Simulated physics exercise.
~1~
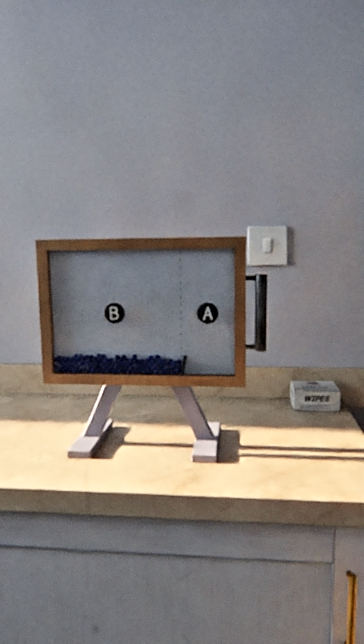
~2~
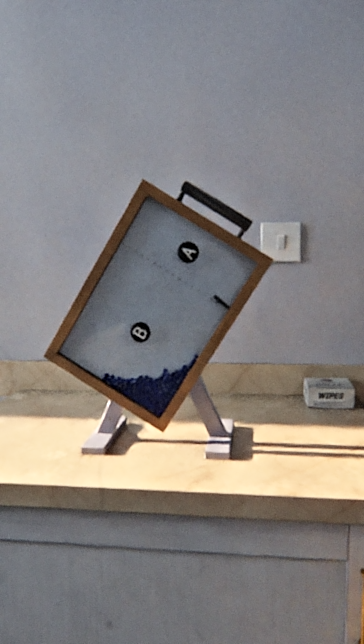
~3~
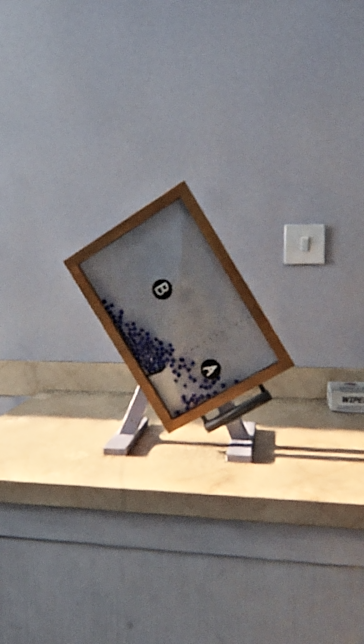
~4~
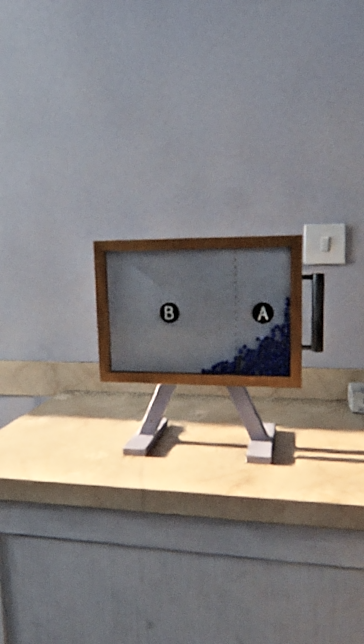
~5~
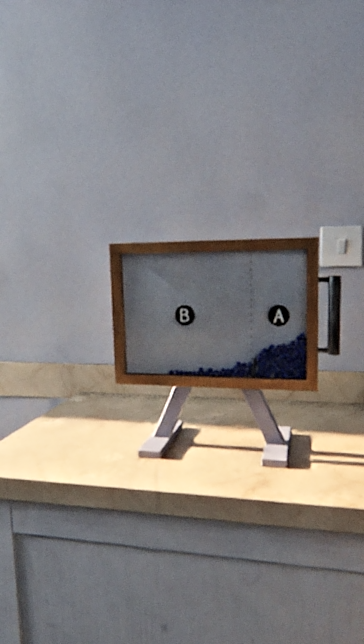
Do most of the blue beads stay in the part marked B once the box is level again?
No, most of them end up heaped at the right in the part marked A. Only a smaller share is left lying in the part marked B.
